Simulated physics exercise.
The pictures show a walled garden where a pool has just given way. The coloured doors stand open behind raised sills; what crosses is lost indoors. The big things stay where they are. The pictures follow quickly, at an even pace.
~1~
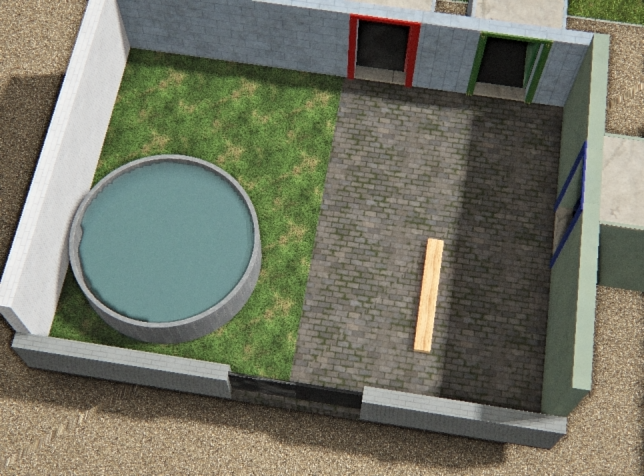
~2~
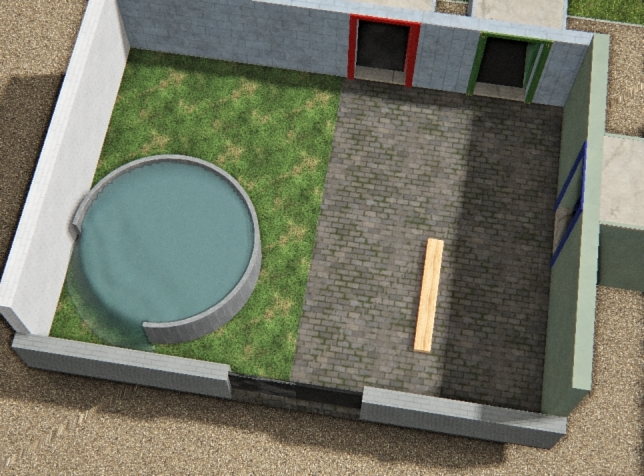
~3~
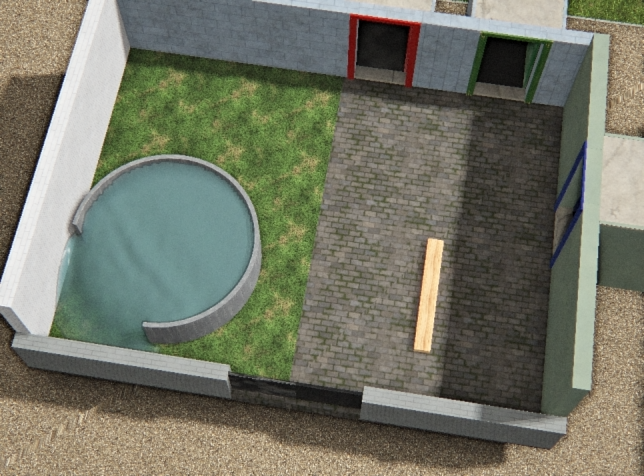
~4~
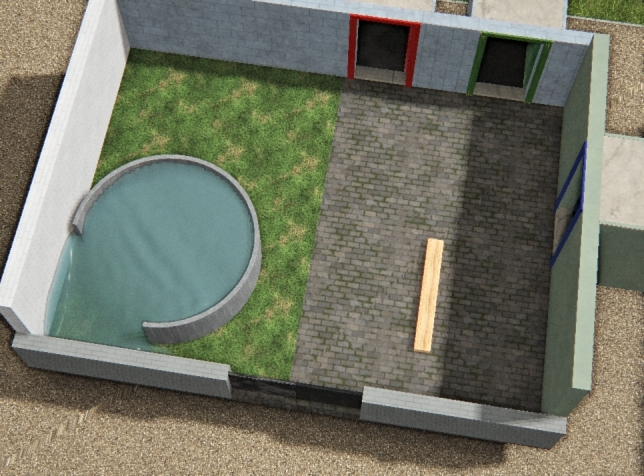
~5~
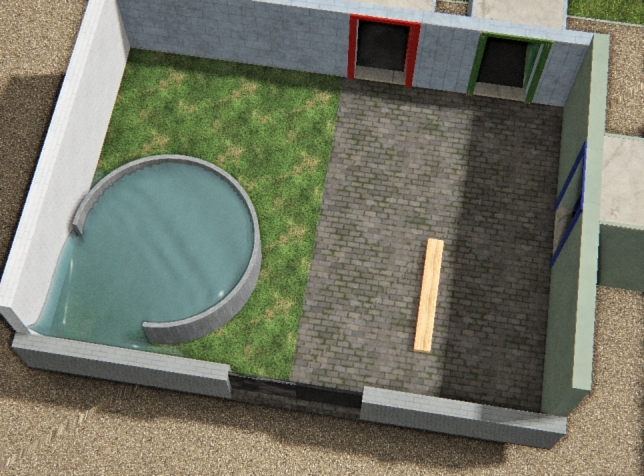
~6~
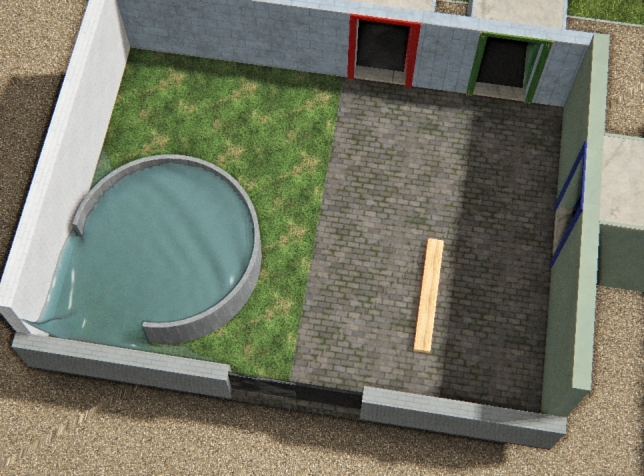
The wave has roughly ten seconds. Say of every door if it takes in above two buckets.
One by one: The red door holds within the limit; the blue door holds within the limit; the green door holds within the limit.
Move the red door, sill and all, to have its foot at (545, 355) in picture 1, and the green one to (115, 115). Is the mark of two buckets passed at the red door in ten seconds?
One by one: Red is over.
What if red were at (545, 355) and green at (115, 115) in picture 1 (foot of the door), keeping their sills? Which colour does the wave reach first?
First comes the door marked green.
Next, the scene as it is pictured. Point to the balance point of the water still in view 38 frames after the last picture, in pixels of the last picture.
At about (205, 267).
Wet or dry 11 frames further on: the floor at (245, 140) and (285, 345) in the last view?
One after the other: Clear, flooded.
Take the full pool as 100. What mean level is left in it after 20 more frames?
Some 70 per cent.
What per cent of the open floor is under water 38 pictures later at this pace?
Roughly 75 per cent.
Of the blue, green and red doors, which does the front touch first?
That is the blue door.
A moment on, water covers 10 % of the floor; the red door not reached, the blue door not reached, the green door not reached.
Next, water covers 20 % of the floor; the red door not reached, the blue door not reached, the green door not reached.
Then, water covers 45 % of the floor; the red door not reached, the blue door not reached, the green door not reached.
Later, water covers 75 % of the floor; the red door not reached, the blue door wet at the sill, nothing in, the green door not reached.
In the end, water covers 95 % of the floor; the red door wet at the sill, nothing in, the blue door wet at the sill, nothing in, the green door under two buckets in.
